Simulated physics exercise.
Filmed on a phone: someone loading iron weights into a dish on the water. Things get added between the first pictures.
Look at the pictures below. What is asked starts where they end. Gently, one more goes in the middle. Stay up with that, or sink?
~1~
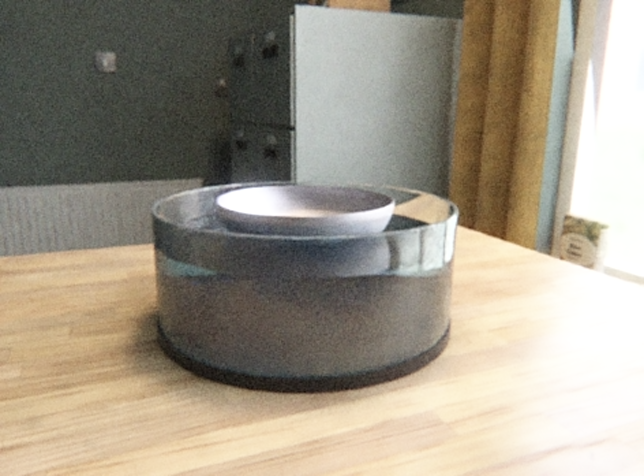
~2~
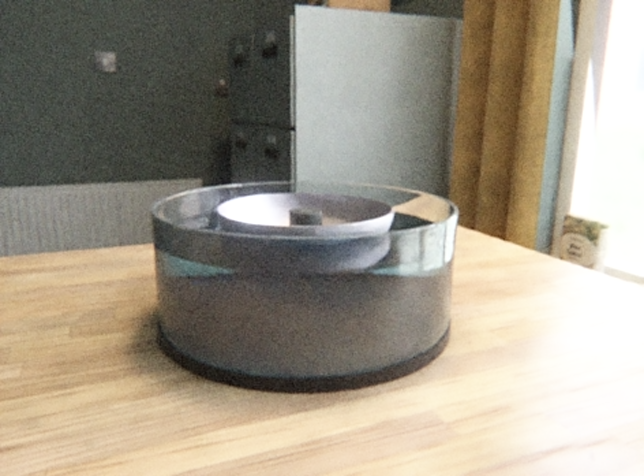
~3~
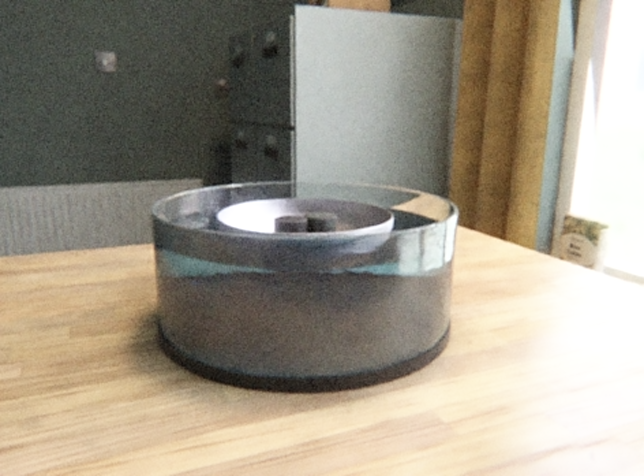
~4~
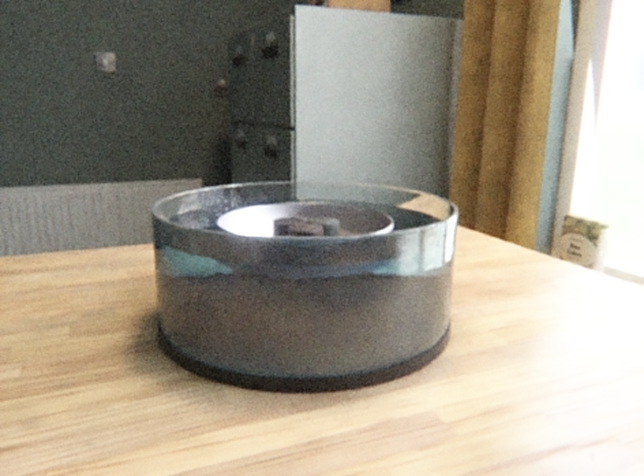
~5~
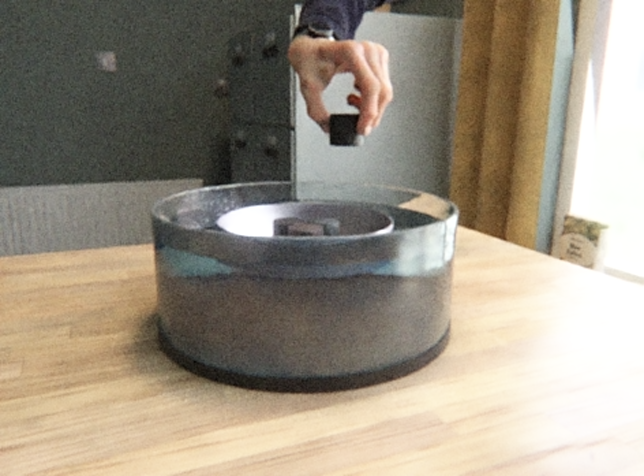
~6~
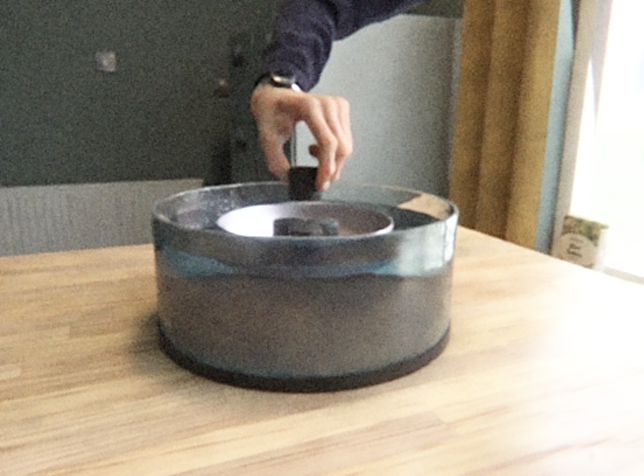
It sinks.
Shortly, the iron weight is in and the dish dips.
Then, water pours in over its edge.
At the finish, the dish lies on the bottom with its load.
